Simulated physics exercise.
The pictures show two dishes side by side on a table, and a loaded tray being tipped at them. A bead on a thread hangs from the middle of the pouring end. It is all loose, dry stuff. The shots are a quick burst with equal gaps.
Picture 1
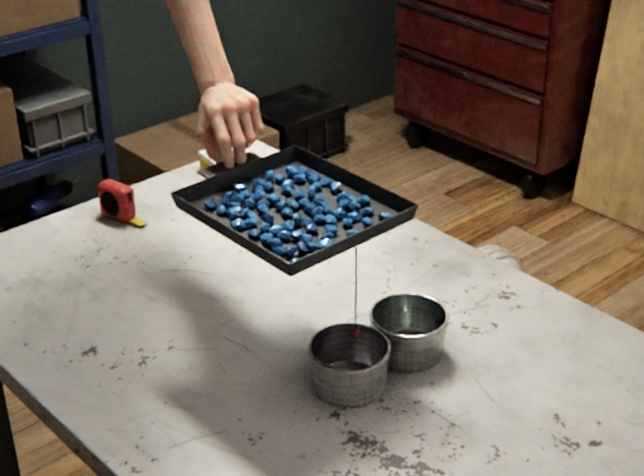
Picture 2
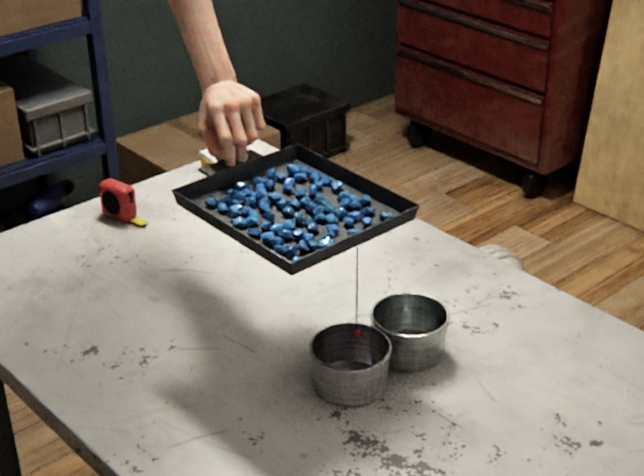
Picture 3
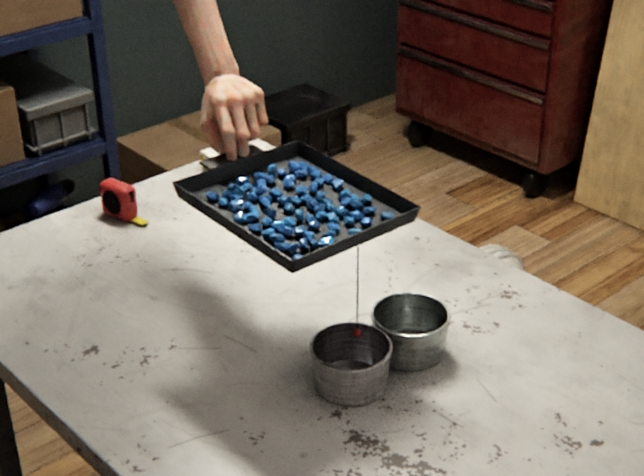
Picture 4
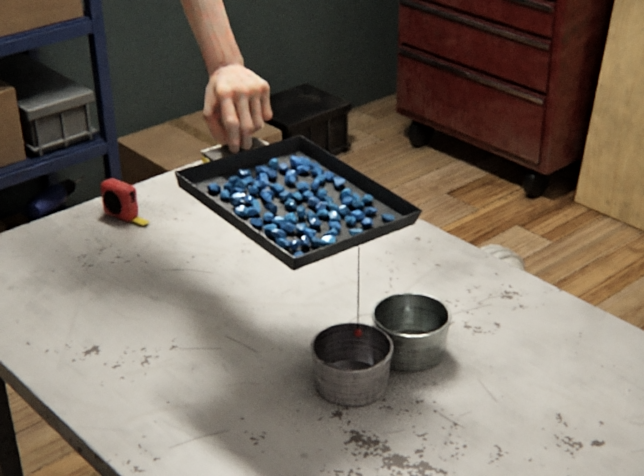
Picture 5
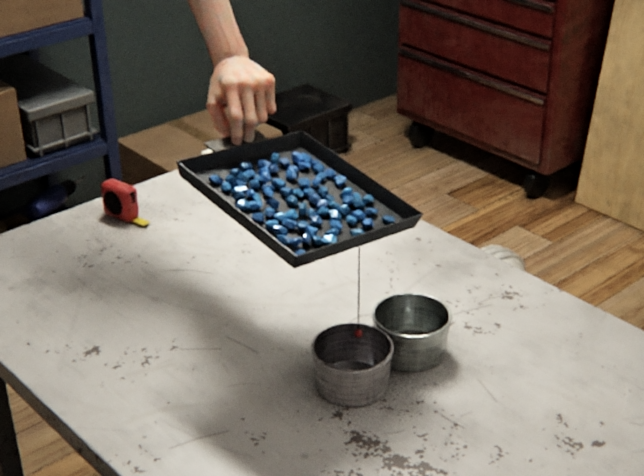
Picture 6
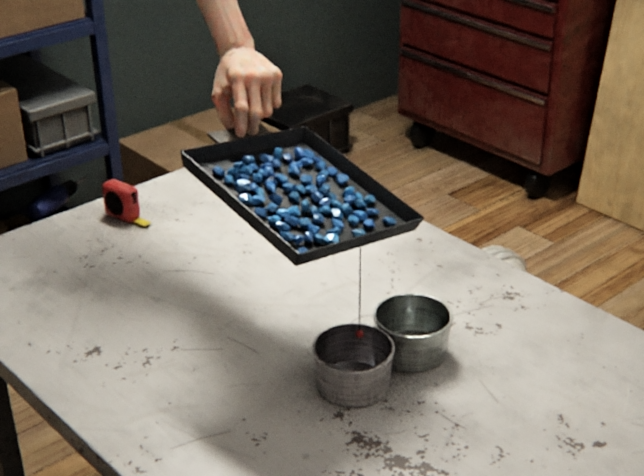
A hand held a dark tray of shiny blue stones above two metal dishes on a worn table, then slowly tilted it slightly, lowering its right corner, while the stones stayed on the tray.
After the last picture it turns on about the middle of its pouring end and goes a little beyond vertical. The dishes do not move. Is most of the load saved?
The two hold the larger part of the load.
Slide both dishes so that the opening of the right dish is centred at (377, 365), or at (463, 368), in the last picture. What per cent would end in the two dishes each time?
In turn 0 and 0 in a hundred.
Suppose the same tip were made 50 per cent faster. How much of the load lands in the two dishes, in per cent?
Near 90 %.
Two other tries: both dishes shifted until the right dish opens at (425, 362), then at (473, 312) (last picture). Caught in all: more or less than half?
First below a half, then below a half.
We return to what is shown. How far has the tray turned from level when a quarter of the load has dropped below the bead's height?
At some 95 degrees.
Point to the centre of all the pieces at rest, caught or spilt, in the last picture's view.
Roughly at (414, 338).
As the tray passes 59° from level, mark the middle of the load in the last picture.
Close to (374, 206).
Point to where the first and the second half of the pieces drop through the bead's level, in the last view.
First near (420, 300), later near (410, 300).
Just after the last frame, tray tipped steeply; every one on the tray.
A moment on, tray tipped right over; roughly a quarter on the tray; roughly a third in the right dish; just a few outside both; roughly a quarter in the air.
Further on, tray tipped past a quarter turn; almost all in the right dish; about a tenth outside both.
When it is over, tray tipped past a quarter turn; not one in the left dish; almost all in the right dish; about a tenth outside both.
